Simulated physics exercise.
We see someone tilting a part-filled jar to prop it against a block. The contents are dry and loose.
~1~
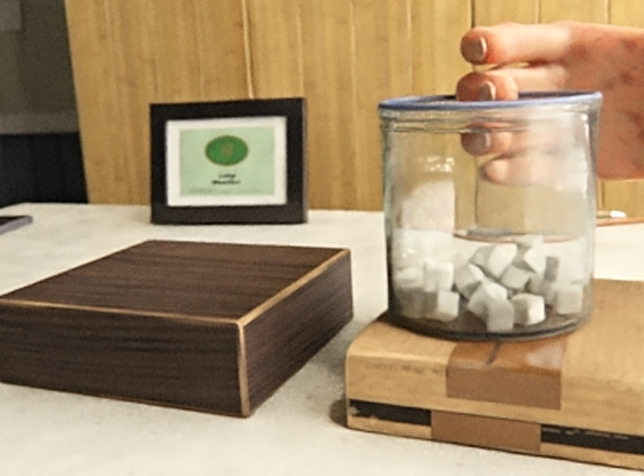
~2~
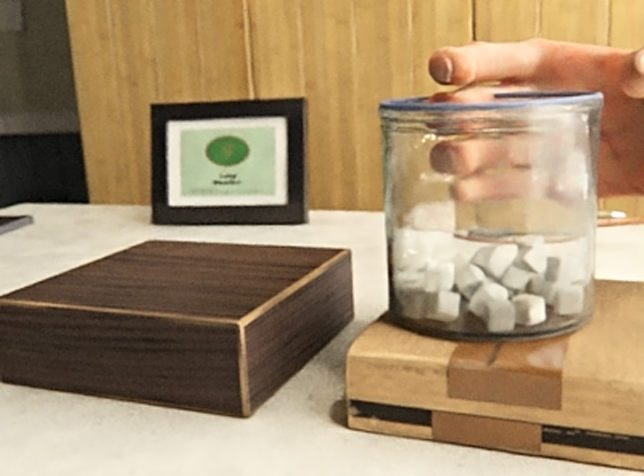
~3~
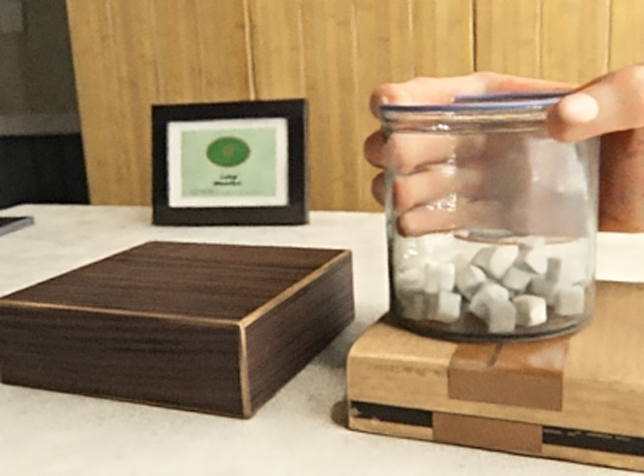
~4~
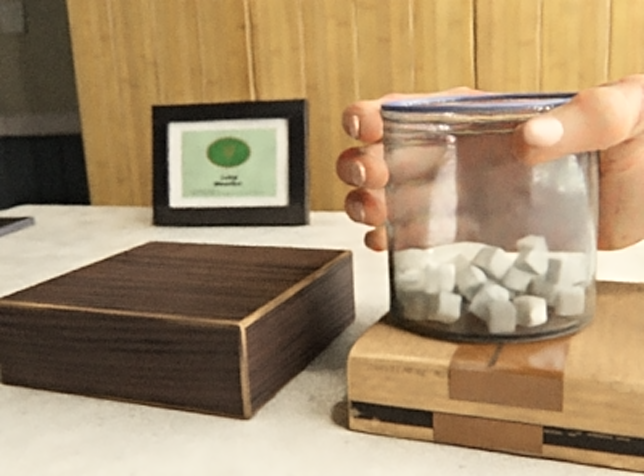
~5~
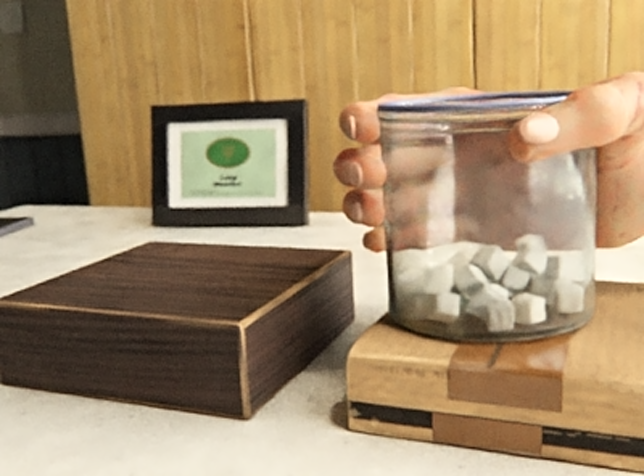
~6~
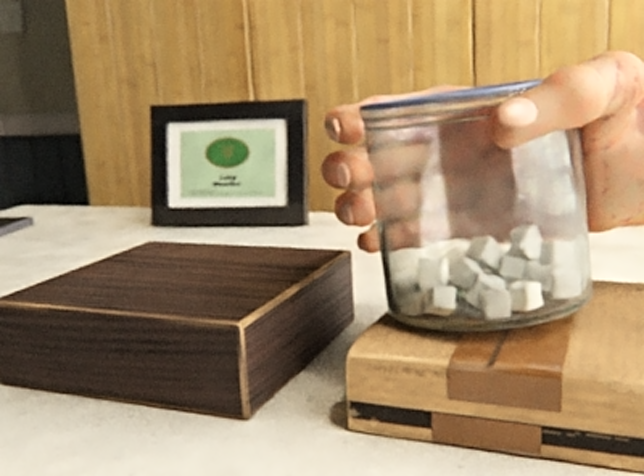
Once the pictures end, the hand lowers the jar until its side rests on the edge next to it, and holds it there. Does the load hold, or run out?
The load keeps within the rim.
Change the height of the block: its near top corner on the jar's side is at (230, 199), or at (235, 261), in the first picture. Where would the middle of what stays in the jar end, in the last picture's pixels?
Around (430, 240) in the first try, (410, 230) in the second.
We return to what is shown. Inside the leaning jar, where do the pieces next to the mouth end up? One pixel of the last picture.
At about (340, 246).
Then, 0.31 s later than the last frame, the jar leans 26°; everything is still inside.
Then, 0.71 s later than the last frame, the jar leans 52°; everything is still inside.
Then, 1.13 s later than the last frame, the jar leans 77°; everything is still inside.
When it is over, the jar rests on the block at 78°; everything is still inside.
